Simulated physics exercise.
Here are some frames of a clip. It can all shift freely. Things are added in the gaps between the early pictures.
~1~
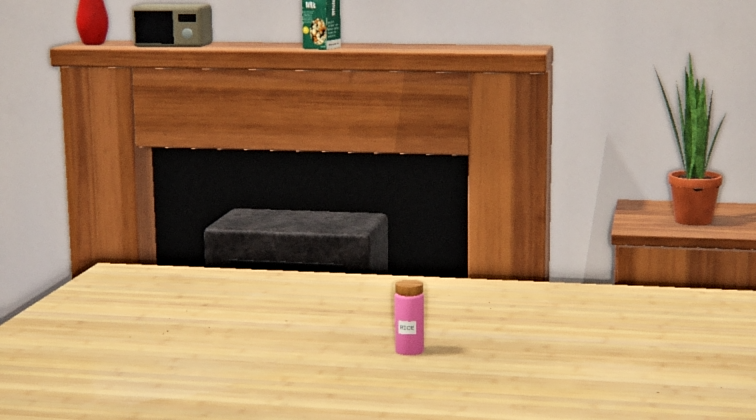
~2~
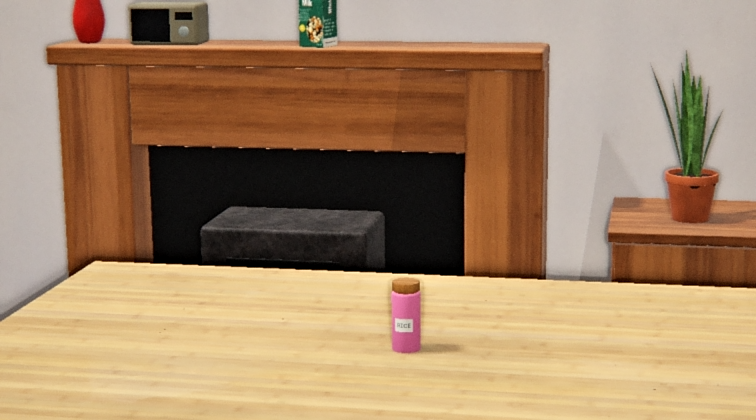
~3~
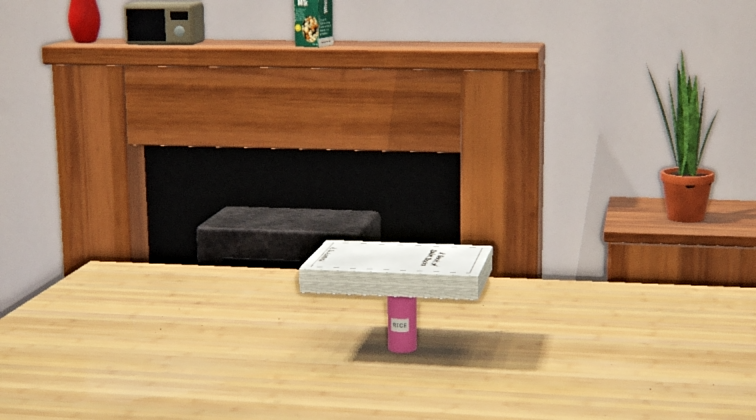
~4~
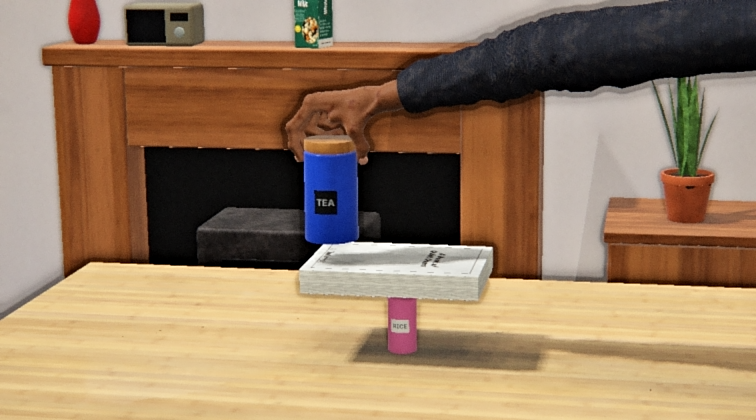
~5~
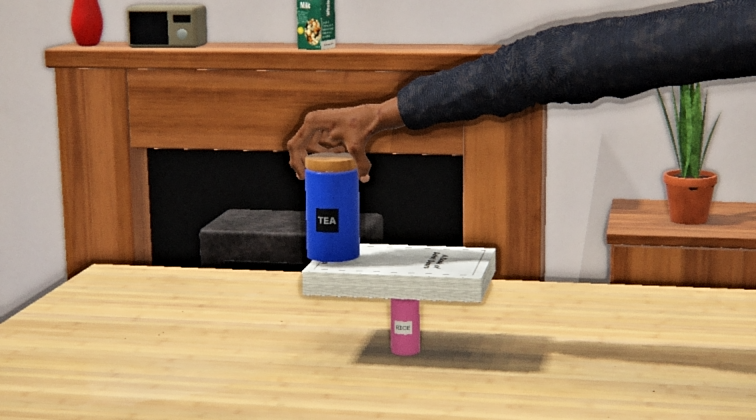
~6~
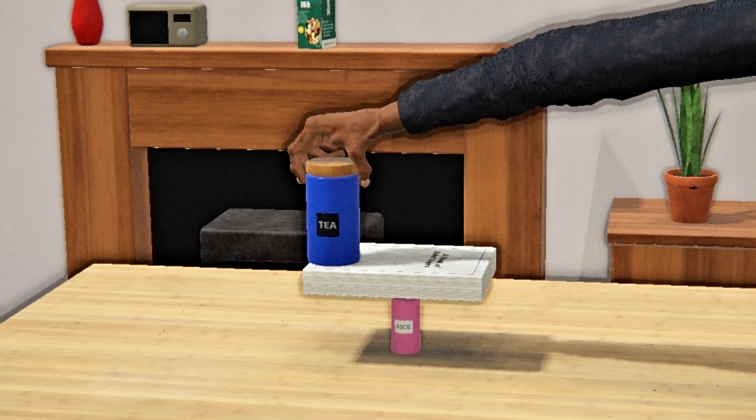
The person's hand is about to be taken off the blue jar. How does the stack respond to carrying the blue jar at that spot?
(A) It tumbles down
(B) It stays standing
A, it tumbles down.
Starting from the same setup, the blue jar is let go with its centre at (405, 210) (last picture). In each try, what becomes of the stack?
Stands.
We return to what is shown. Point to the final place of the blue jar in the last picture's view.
It ends up close to (212, 327).
Then, 0.30 s past the last view, blue jar now fallen; white book rocked 26° from its first pose.
Then, 0.50 s past the last view, white book rocked 57° from its first pose.
Then, 0.60 s past the last view, white book rocked 43° from its first pose; pink shaker rocked 21° from its first pose.
Then, 0.70 s past the last view, white book now fallen; pink shaker on its side.
Finally, fallen, pink shaker, blue jar and white book. Final places as the last picture's camera would see them, blue jar near (212, 327). The stack loses its balance.
